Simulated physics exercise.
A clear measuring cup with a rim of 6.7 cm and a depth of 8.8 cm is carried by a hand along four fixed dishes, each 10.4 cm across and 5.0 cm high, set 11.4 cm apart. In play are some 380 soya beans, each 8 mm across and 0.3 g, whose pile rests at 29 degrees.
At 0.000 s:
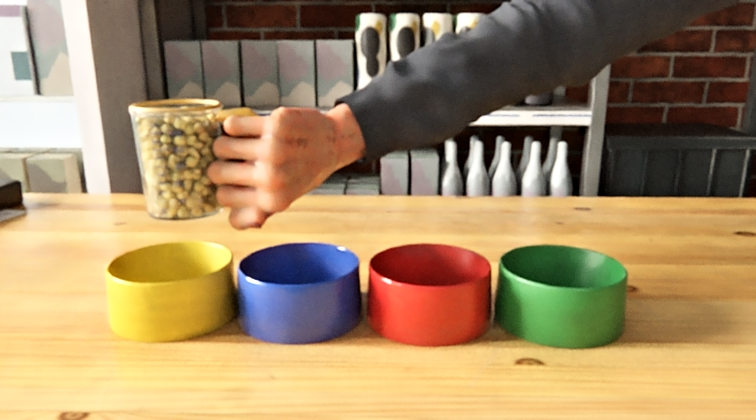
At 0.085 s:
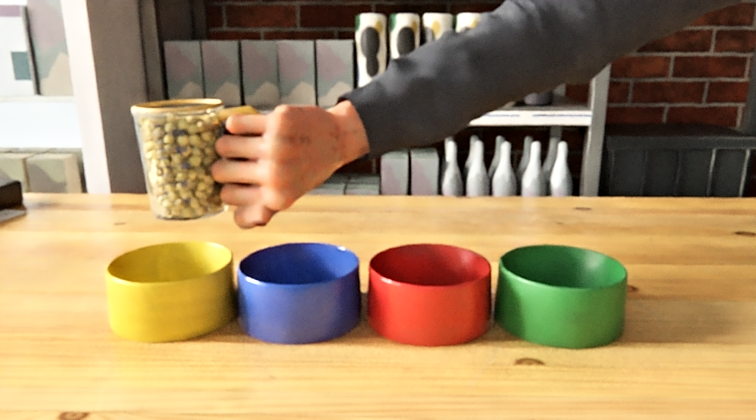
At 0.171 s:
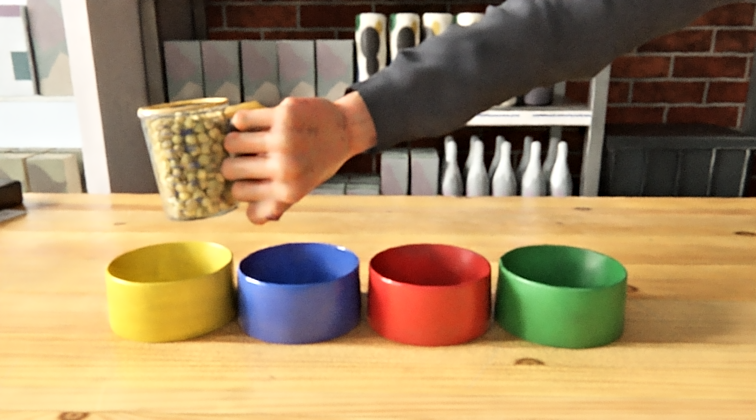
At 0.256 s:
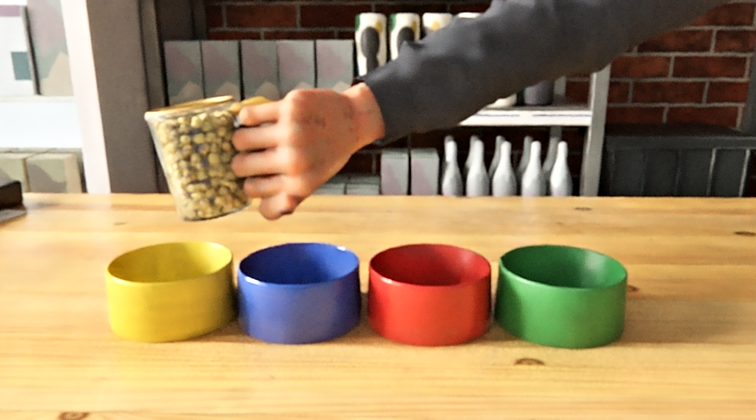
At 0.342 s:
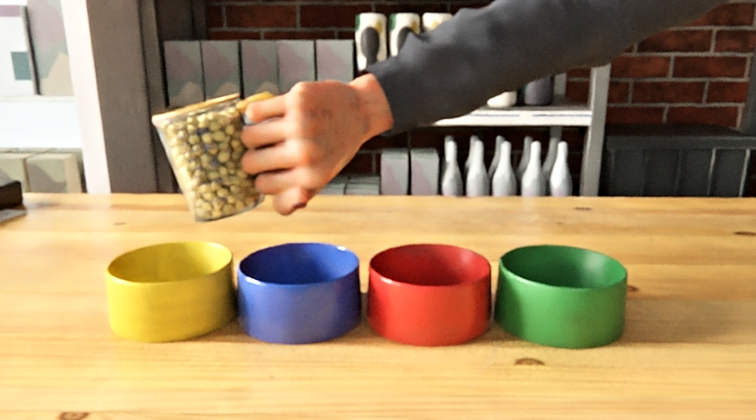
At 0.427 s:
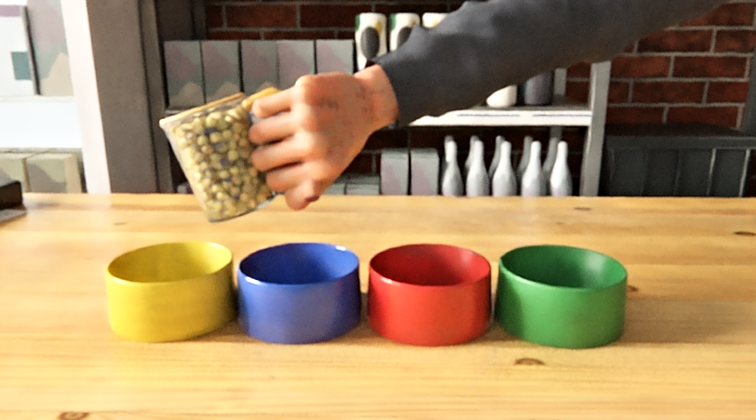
In this clip, a hand holds a clear cup of soya beans above a wooden table with yellow, blue, red and green dishes in a row, moving it slightly to the right while gradually tilting it toward the left.
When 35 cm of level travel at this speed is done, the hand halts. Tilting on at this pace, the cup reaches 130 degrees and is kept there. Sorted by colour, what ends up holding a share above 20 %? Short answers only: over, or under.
One by one: Red: The count there will be bigger than a fifth, blue: The count there will be bigger than a fifth, green: The count there will be a fifth or smaller, yellow: The count there will be a fifth or smaller, counter: The count there will be a fifth or smaller.
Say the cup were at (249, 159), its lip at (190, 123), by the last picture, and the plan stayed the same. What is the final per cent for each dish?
Final shares - red 40 %, blue 0 %, green 40 %, yellow 0 %.
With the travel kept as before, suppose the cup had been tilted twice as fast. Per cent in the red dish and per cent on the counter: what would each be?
It would be red 0 and counter 10.
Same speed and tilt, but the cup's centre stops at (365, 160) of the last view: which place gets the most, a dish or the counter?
The winner: Blue.
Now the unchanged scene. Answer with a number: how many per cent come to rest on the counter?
About 10 percent.
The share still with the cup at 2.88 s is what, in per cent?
I'd estimate some 0 per cent of the load.
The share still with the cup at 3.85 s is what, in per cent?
Estimate: Some 0 %.
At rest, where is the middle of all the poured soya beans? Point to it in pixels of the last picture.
Somewhere around (383, 304) in the final frame.
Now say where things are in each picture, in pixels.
Cup at (181, 159), tilt 0 degrees, lip at (136, 106), moved 0.0 cm; middle of the pieces at (185, 157); yellow dish at (171, 261); blue dish at (299, 263); red dish at (430, 264); green dish at (562, 266), in the first picture.
Cup at (185, 159), tilt 1 degrees, lip at (138, 107), moved 0.3 cm; middle of the pieces at (188, 157), in the second picture.
Cup at (194, 159), tilt 5 degrees, lip at (144, 110), moved 1.1 cm; middle of the pieces at (198, 157), in the third picture.
Cup at (204, 159), tilt 10 degrees, lip at (151, 114), moved 1.9 cm; middle of the pieces at (207, 157), in the fourth picture.
Cup at (214, 159), tilt 14 degrees, lip at (158, 117), moved 2.7 cm; middle of the pieces at (217, 157), in the fifth picture.
Cup at (224, 159), tilt 18 degrees, lip at (166, 121), moved 3.6 cm; middle of the pieces at (226, 156); yellow dish at (171, 261); blue dish at (299, 263); red dish at (430, 264); green dish at (562, 266). Its pace works out near 50 degrees a second; the hand travels 10 cm a second, in the sixth picture.
Then, at 1.90 s, tilt 90 degrees; cup holds 90 %, blue 10 %.
Then, at 2.88 s, tilt 130 degrees; cup holds 0 %, red 50 %, blue 40 %.
Then, at 3.85 s, tilt 130 degrees; cup holds 0 %, red 50 %, blue 40 %.
In the end, at 4.2 s, red 50 %, blue 40 %, green 0 %, yellow 0 %, counter 10 %.
